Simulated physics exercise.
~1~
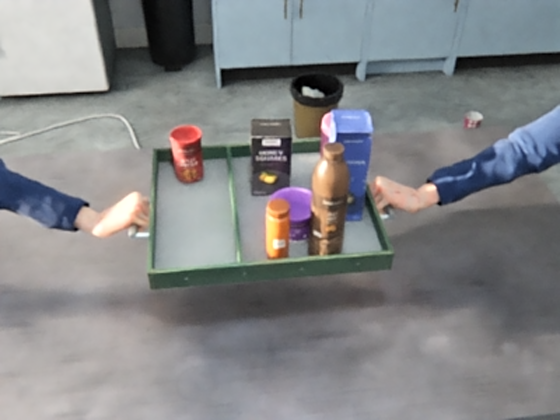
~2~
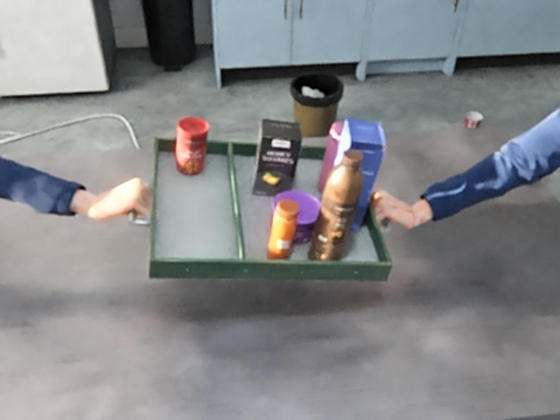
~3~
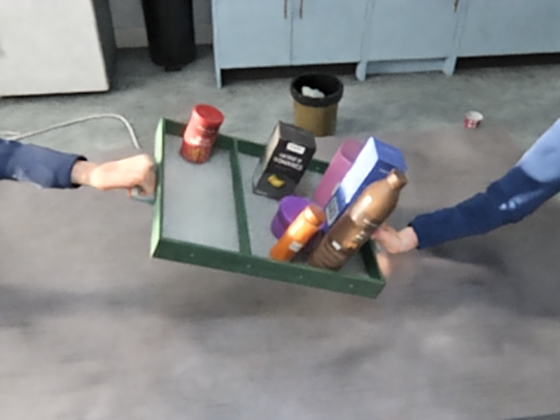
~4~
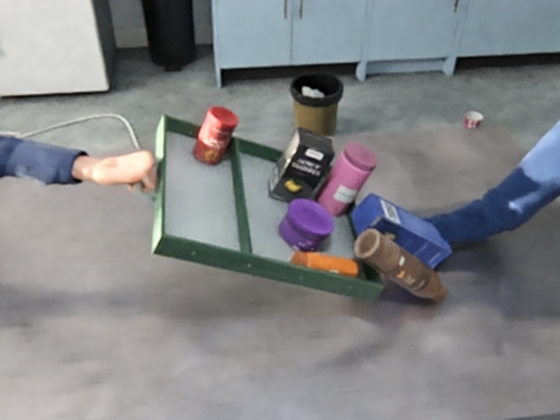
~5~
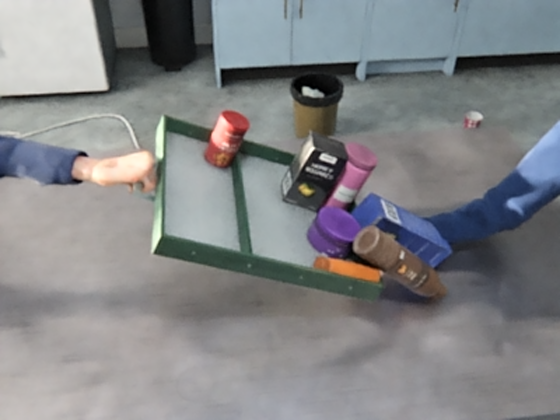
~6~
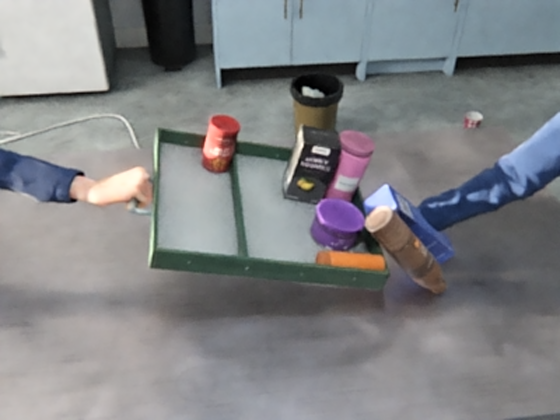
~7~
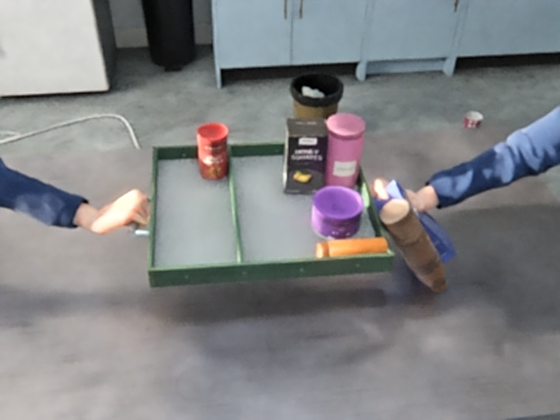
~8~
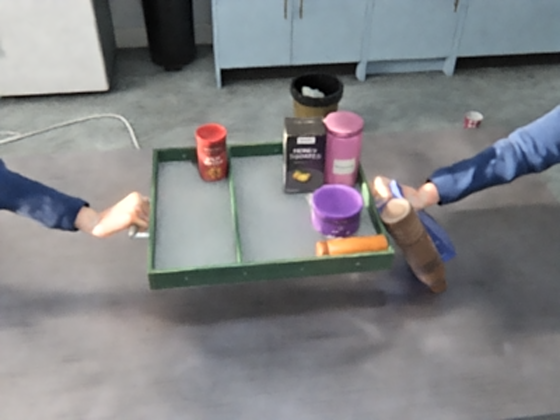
On a grey floor, hands tilting a green tray rightward, bottle and blue carton tipping off the edge, orange shaker left lying.
